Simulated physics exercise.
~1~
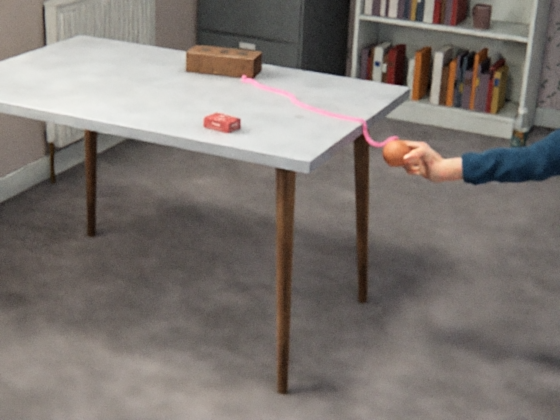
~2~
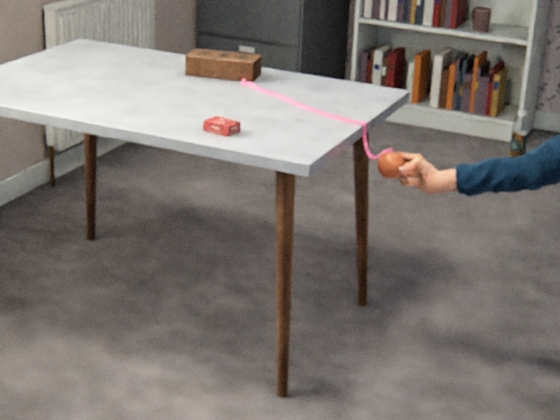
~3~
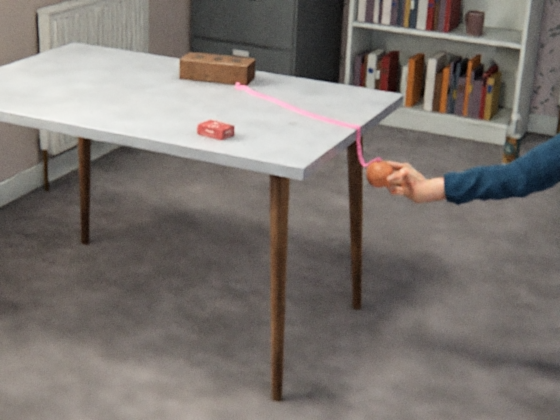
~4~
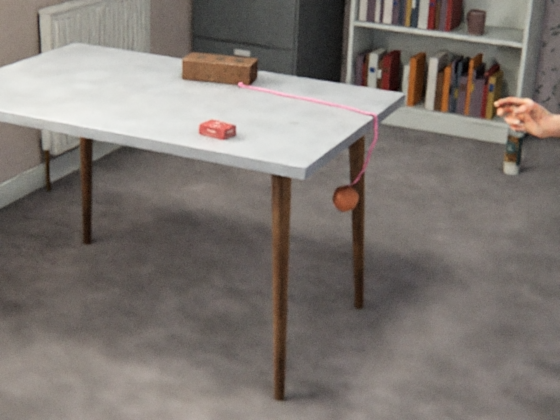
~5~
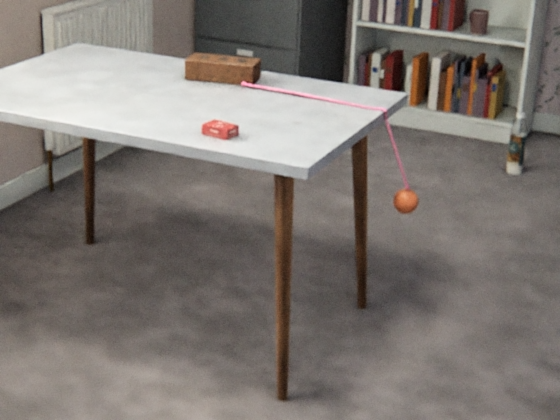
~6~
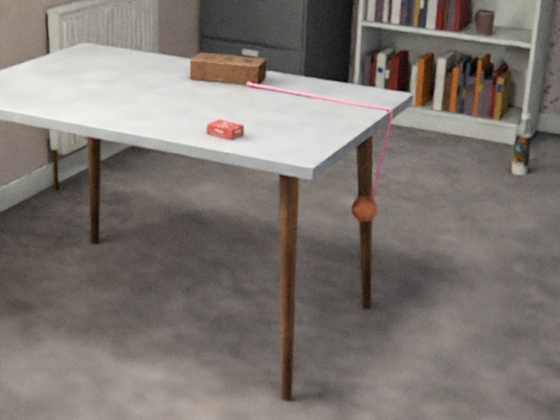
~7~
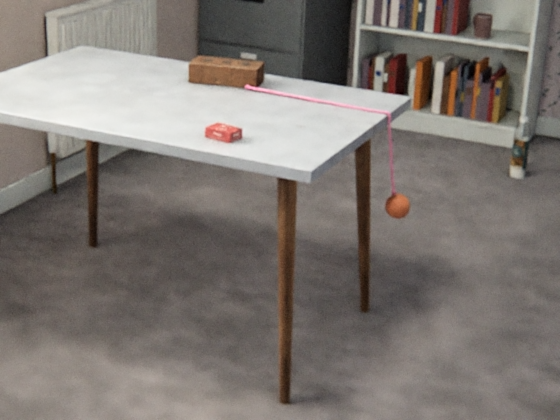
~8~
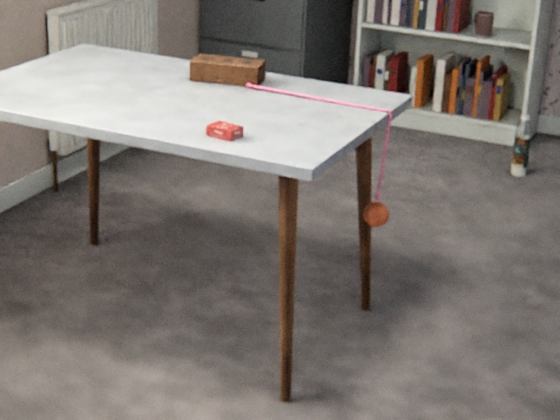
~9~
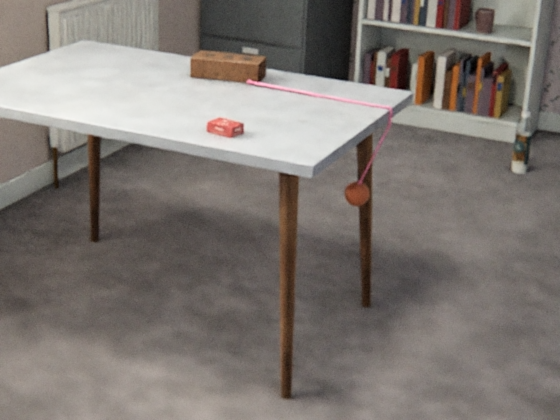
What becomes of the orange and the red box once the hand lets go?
The orange stays hanging in the air on its pink ribbon below the table edge. The red box does not follow it and remains where it stands on the tabletop.
